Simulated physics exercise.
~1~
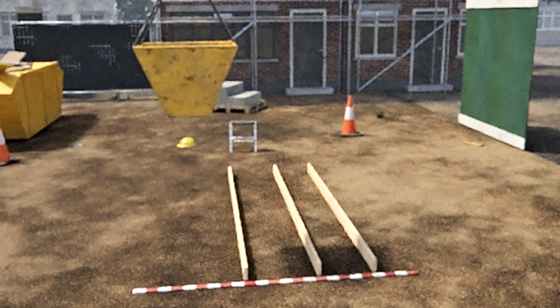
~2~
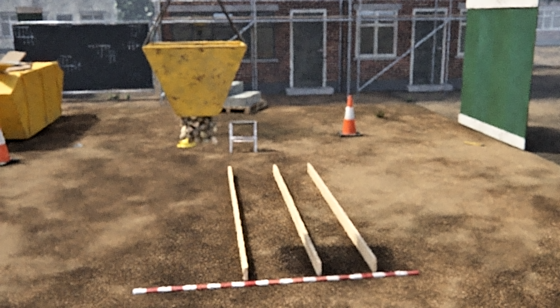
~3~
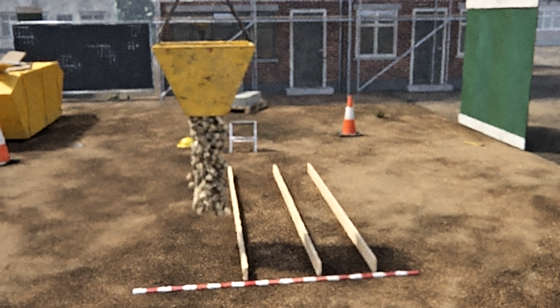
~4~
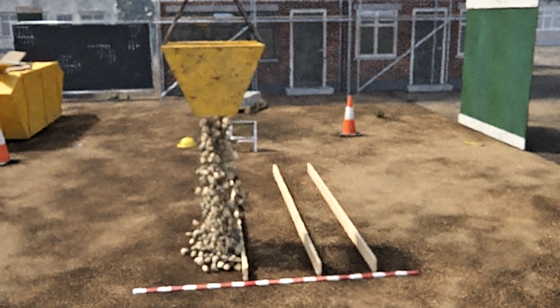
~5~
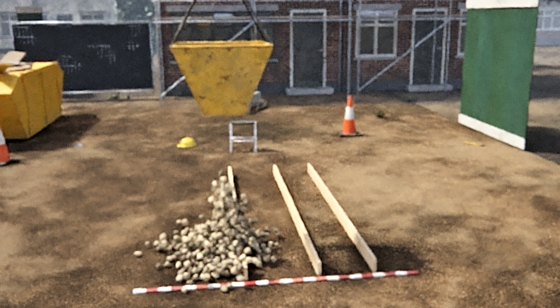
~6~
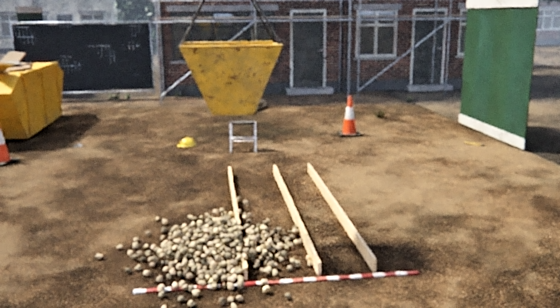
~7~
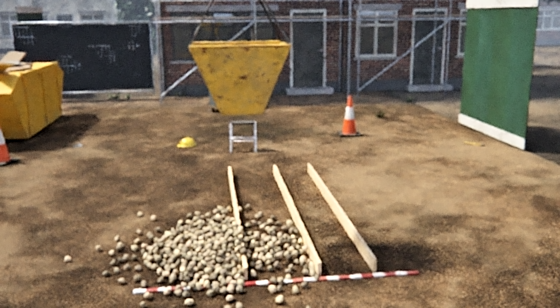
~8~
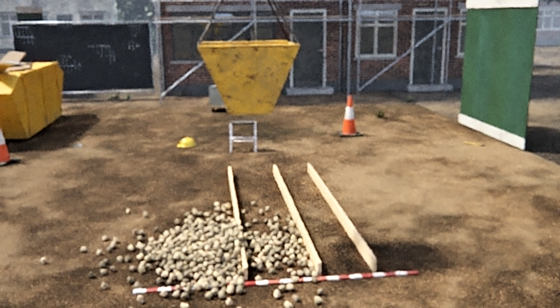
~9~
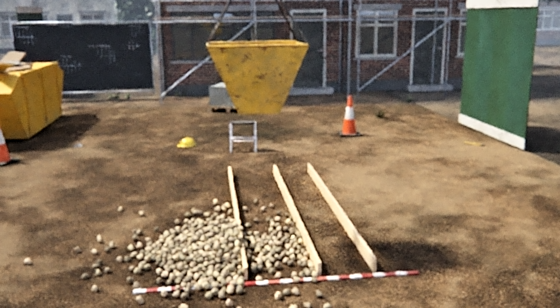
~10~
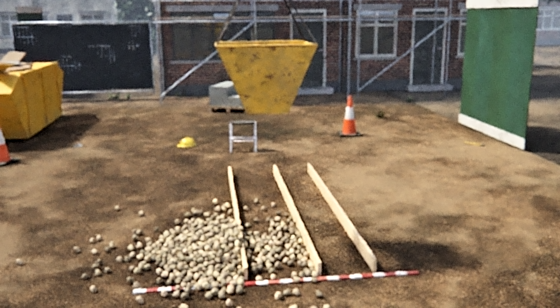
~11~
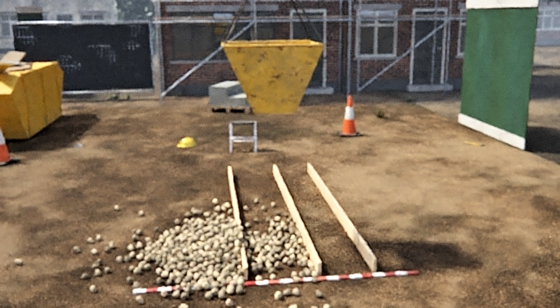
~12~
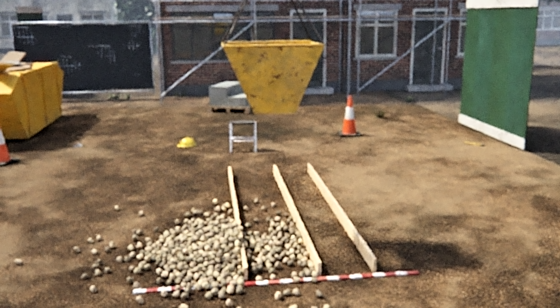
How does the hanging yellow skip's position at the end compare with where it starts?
It ends up farther to the right than where it starts, still hanging at about the same height.
A yellow skip moves right and drops cobbles, which settle mostly left of the planks.
